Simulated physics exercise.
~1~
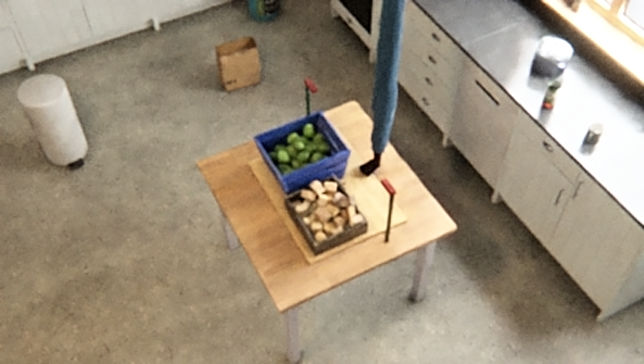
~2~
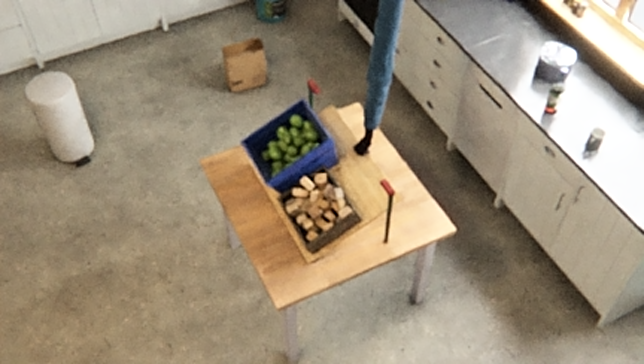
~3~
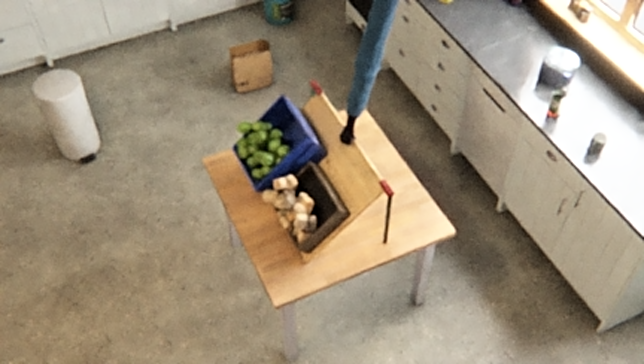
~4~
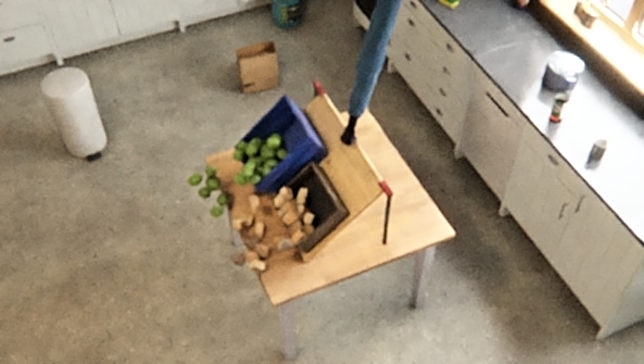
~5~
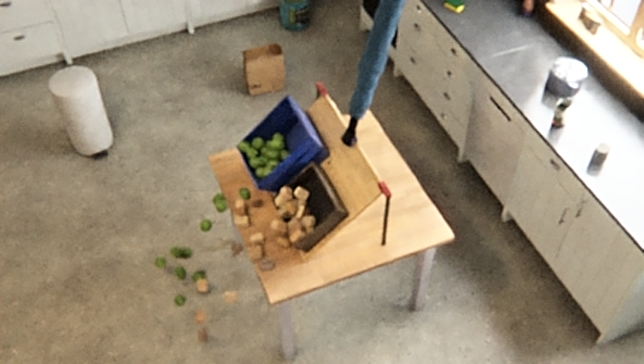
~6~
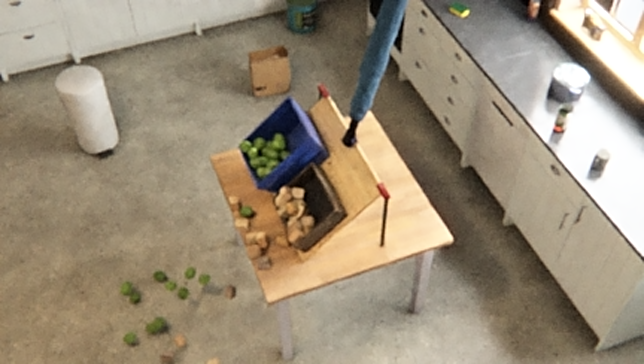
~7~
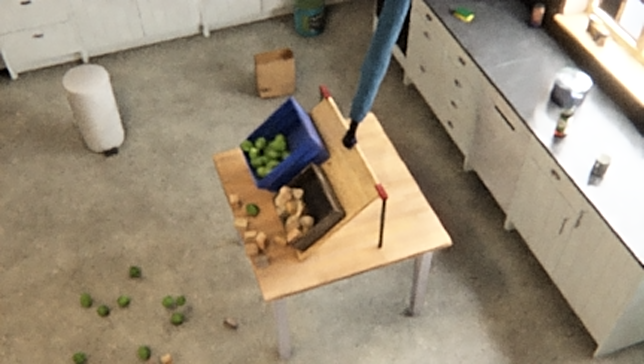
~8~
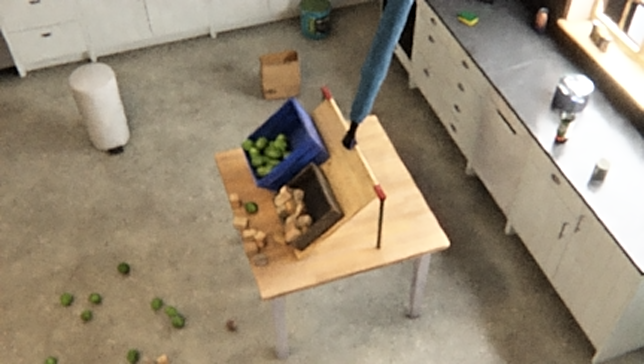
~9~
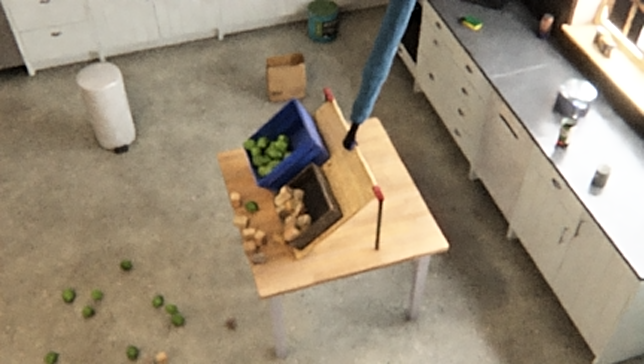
A board tips up sharply, spilling some limes and wood chunks onto table and floor.
